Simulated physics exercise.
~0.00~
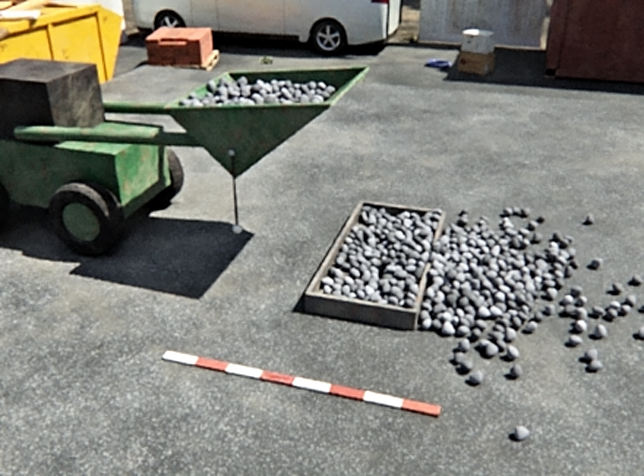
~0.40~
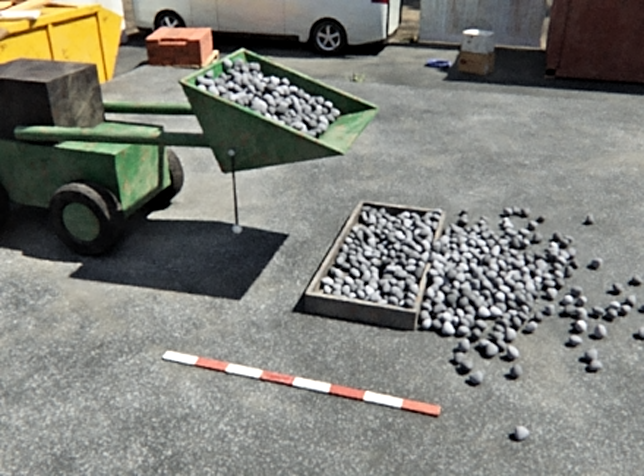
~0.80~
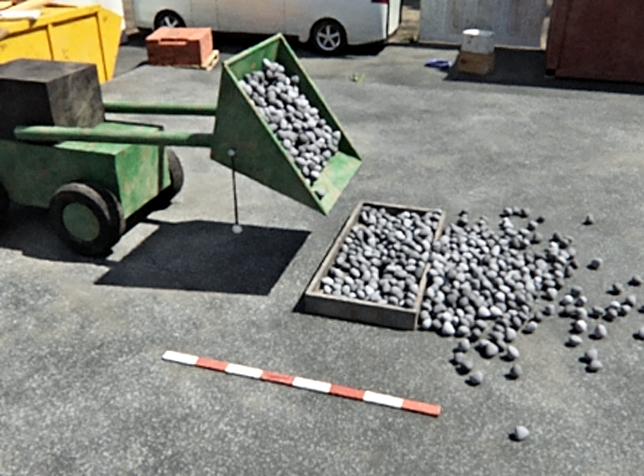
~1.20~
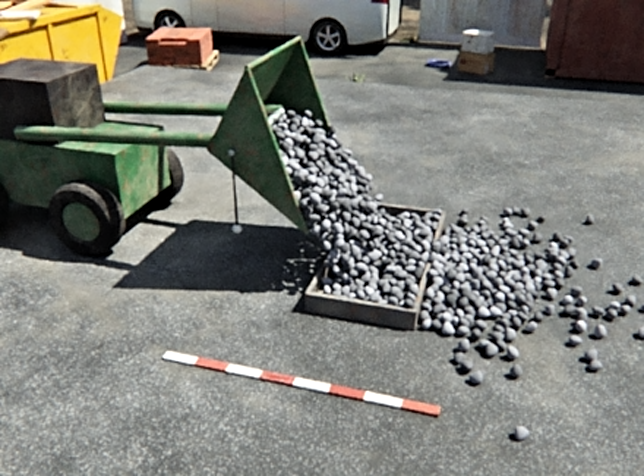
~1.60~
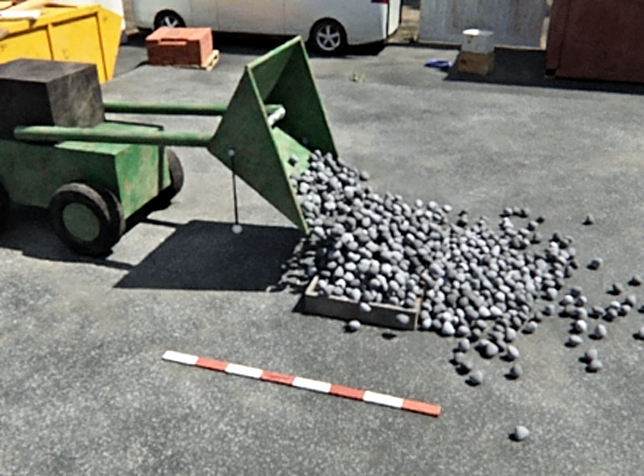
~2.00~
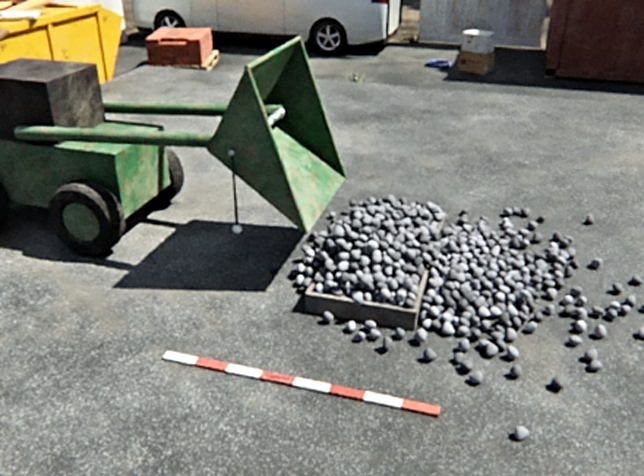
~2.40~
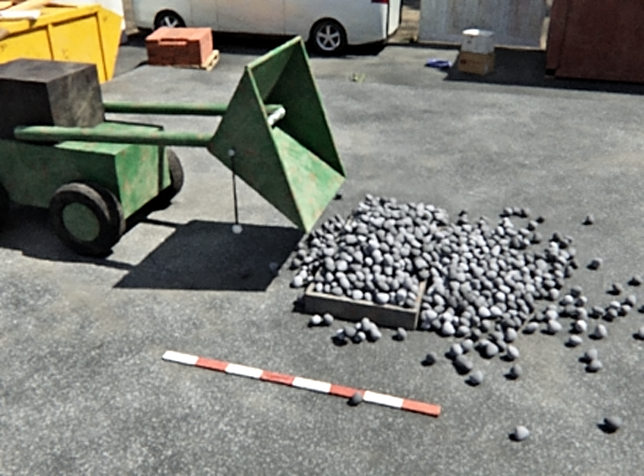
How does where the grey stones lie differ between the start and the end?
At the start, some are up in the loader's bucket and the rest are in the bin and on the ground to its right. At the end, the bucket is empty and all the stones lie lower down, heaped over the bin and spread on the ground around it.
At the start, a green loader on the left holds a raised bucket of smooth grey stones, while a shallow bin in front is already full, with more stones scattered to its right. A red and white striped pole lies on the asphalt nearby. The bucket tips forward steadily, its load still inside at first. Then the stones pour over its lip into the bin, heaping up and spilling around it. The bucket stops tipping as the last stones slide out. Finally it hangs empty and still, and a wide mound covers most of the bin, with a few stones rolled towards the pole.
